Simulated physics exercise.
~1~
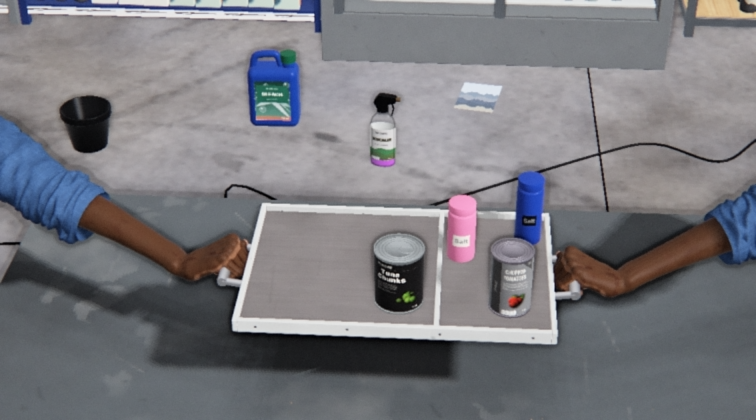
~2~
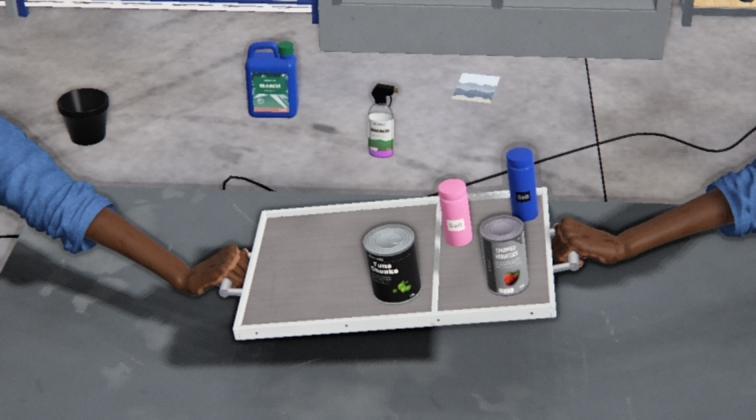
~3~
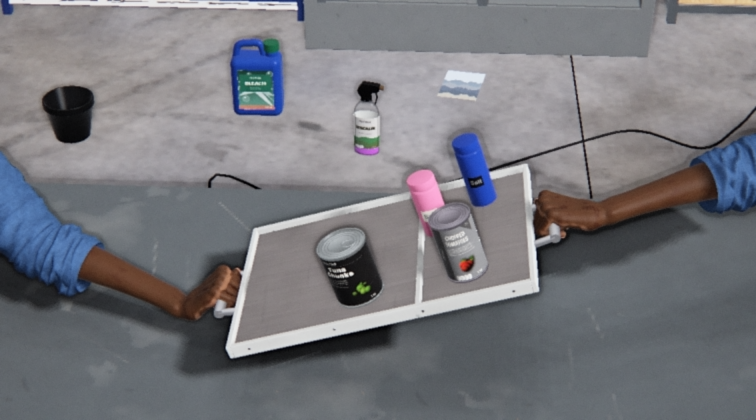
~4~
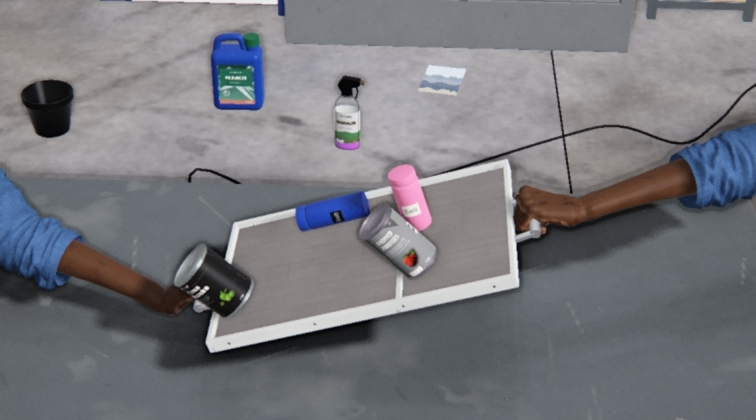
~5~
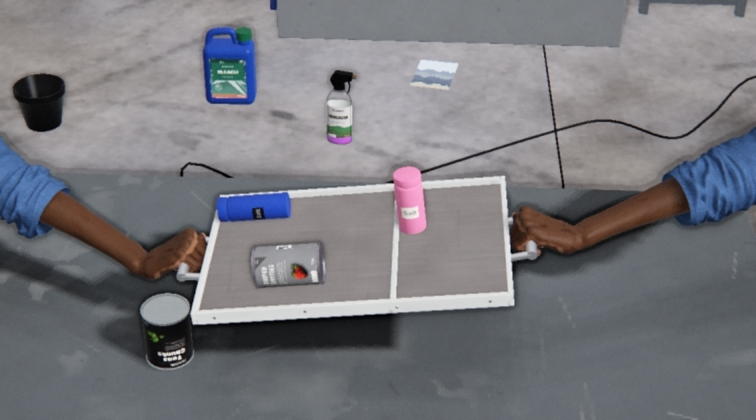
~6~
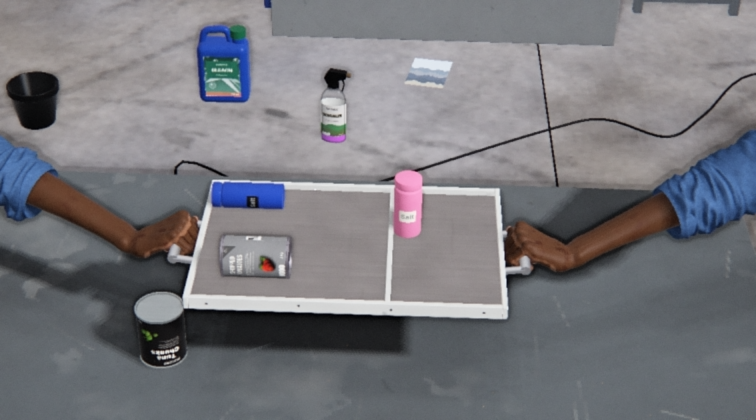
At the start, two hands hold a white-rimmed tray level by its side handles, with a black tin standing left of the cross bar and a grey tin, a pink shaker and a blue shaker on the right. The hands tip the tray down towards the left, and the items lean. The blue shaker topples and crosses the bar, while the black tin slides to the left edge. The black tin drops off and lands upside down, and the grey tin falls onto its side. Finally, the tray is level again, the pink shaker upright and the blue shaker and grey tin lying on the left.
